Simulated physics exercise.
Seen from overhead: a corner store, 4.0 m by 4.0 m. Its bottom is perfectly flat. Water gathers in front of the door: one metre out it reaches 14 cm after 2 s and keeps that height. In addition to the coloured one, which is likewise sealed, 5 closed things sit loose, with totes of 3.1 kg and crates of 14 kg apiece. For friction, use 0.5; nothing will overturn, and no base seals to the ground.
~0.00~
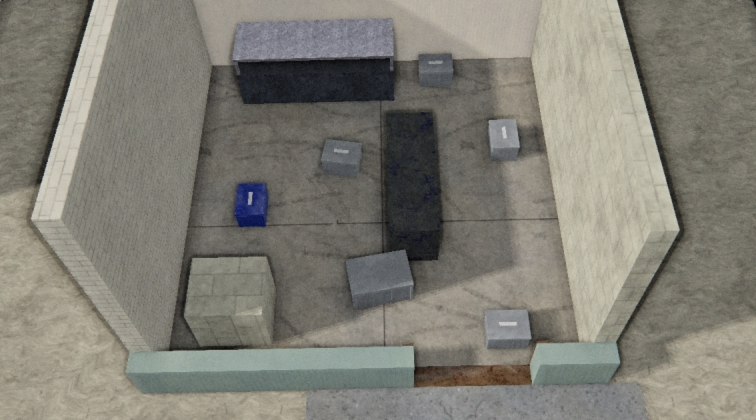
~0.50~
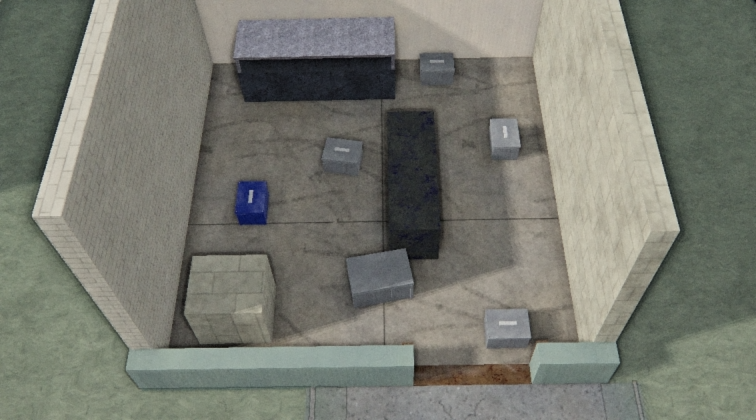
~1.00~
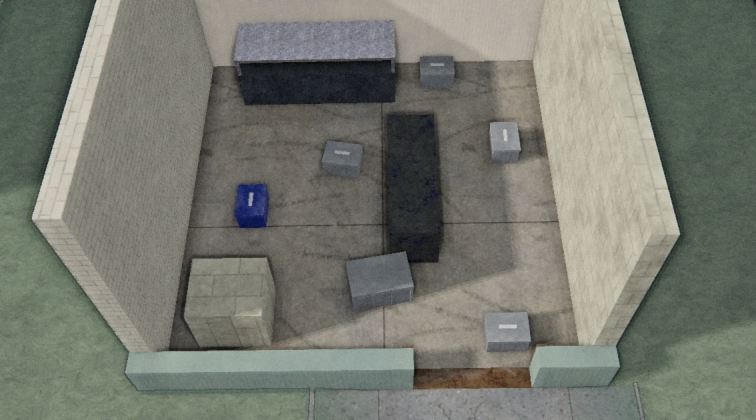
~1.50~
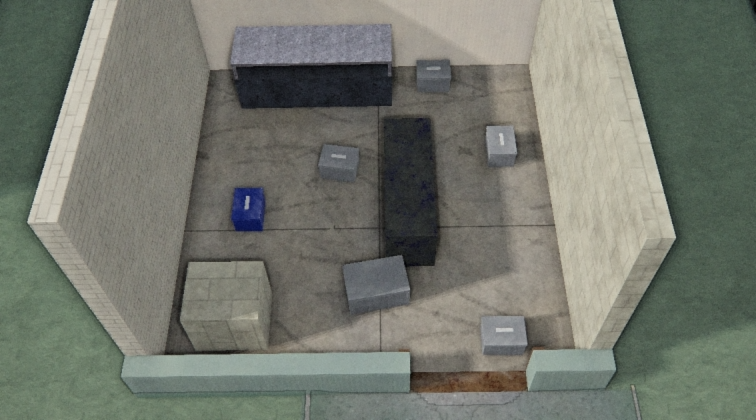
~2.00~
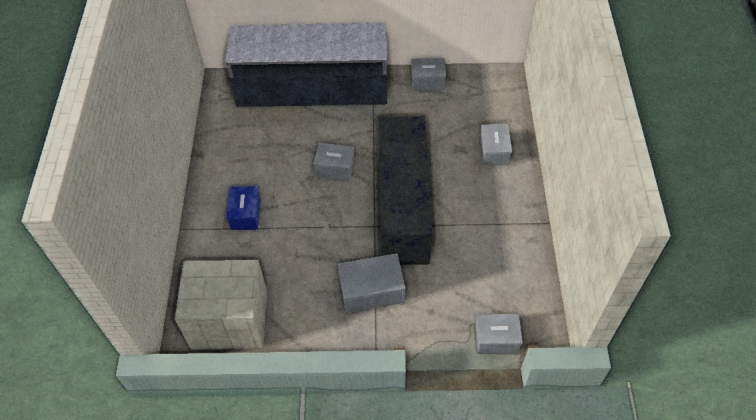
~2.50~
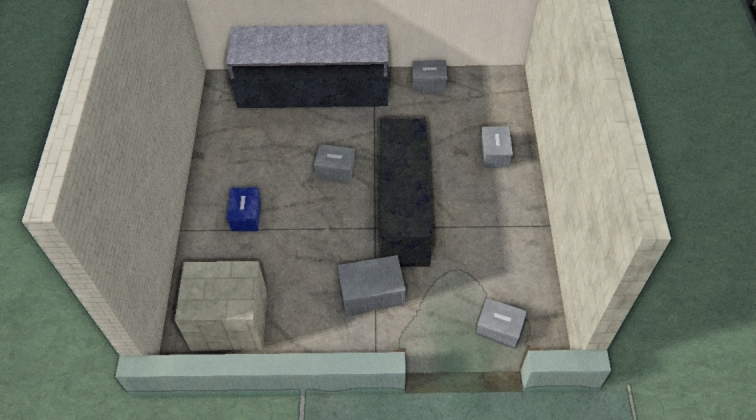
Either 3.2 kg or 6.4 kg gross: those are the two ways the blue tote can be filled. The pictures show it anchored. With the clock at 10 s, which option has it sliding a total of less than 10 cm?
The modest one is fine.
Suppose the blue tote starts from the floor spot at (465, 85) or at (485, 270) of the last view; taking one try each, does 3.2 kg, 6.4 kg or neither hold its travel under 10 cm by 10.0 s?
Trial 1 - no option succeeds; trial 2 - no option succeeds.
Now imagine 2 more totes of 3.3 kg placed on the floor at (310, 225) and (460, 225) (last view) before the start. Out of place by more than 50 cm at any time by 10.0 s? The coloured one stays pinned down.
Order as asked: Stays within / goes beyond.
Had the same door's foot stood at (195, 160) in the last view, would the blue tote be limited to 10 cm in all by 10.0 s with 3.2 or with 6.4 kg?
So neither mass does it.
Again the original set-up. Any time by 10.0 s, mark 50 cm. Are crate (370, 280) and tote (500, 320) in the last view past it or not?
Respectively: Threshold not reached and threshold exceeded.
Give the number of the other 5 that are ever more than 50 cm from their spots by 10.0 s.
The total is 4.
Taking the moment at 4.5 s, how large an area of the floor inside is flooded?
Somewhere around 6.0 m2, roughly.
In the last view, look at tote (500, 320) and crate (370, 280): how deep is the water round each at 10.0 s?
Depths: Near 11 cm, then near 4 cm.
After 3.5 s the blue tote would be 0 cm from its start with 3.2 kg and 0 cm from its start with 6.4 kg; 0 cm of water round it then.
After 4.5 s the blue tote would be 0 cm from its start with 3.2 kg and 0 cm from its start with 6.4 kg; 0 cm of water round it then.
After 7.0 s the blue tote would be 0 cm from its start with 3.2 kg and 0 cm from its start with 6.4 kg; 0 cm of water round it then.
After 10.0 s the blue tote would be 0 cm from its start with 3.2 kg and 0 cm from its start with 6.4 kg; 2 cm of water round it then.
